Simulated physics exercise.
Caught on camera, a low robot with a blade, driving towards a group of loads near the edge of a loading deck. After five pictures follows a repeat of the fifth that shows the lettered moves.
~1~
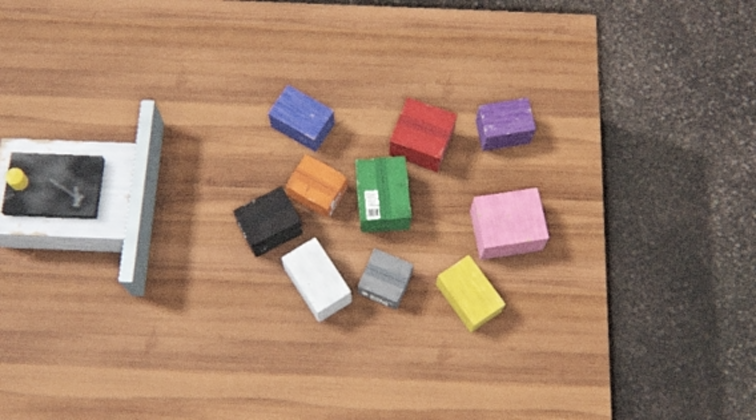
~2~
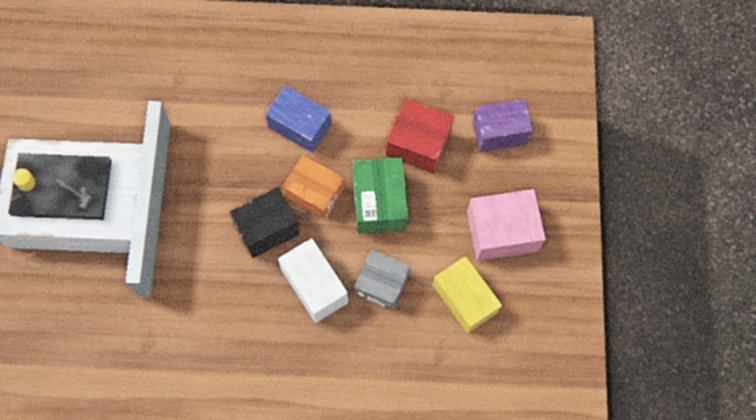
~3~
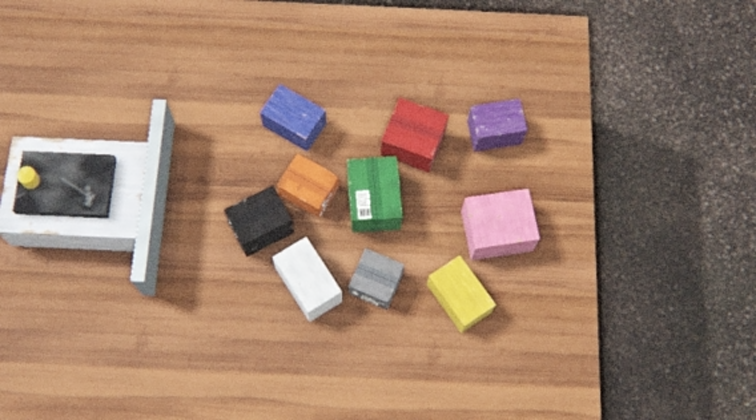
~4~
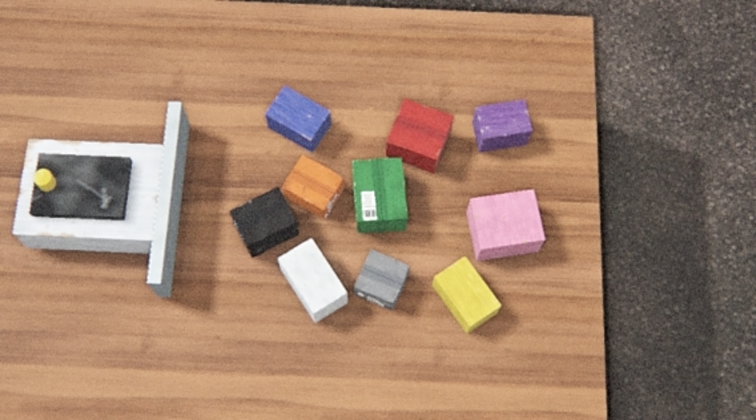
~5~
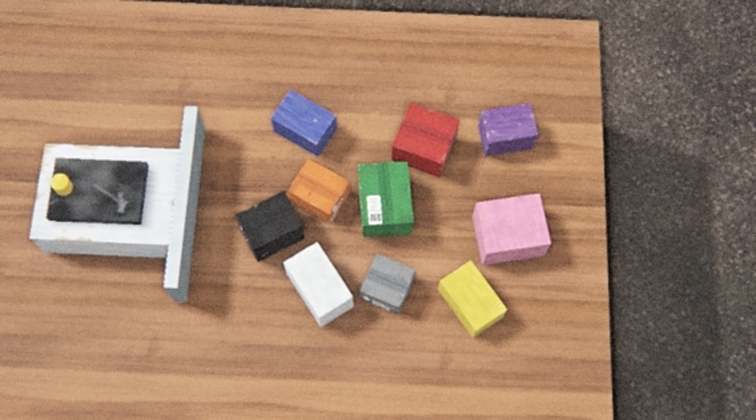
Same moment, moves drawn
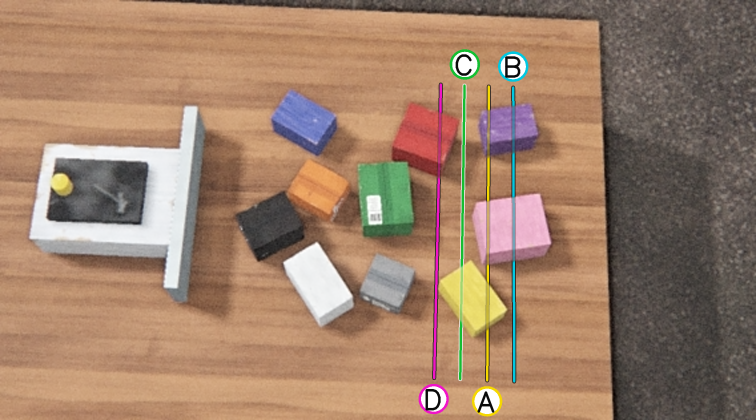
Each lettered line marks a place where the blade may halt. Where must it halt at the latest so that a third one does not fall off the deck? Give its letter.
Stop at B.
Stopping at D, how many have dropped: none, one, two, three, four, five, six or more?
The count is none.
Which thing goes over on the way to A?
The pink crate goes over.
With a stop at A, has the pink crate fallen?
By then, yes.
On the marked copy, A at (488, 226); B at (514, 227); C at (462, 225); D at (438, 224).
Taking B. A third of the way, robot (226, 196); blue crate (326, 114); white crate (329, 296).
Two thirds of the way, robot (345, 201); pink crate (563, 232); yellow crate (525, 304).
When it is over, robot (439, 205); pink crate over the edge; yellow crate over the edge; two fallen.
As for the rest, A is within the limit but short; C is within the limit but short; D is within the limit but short.
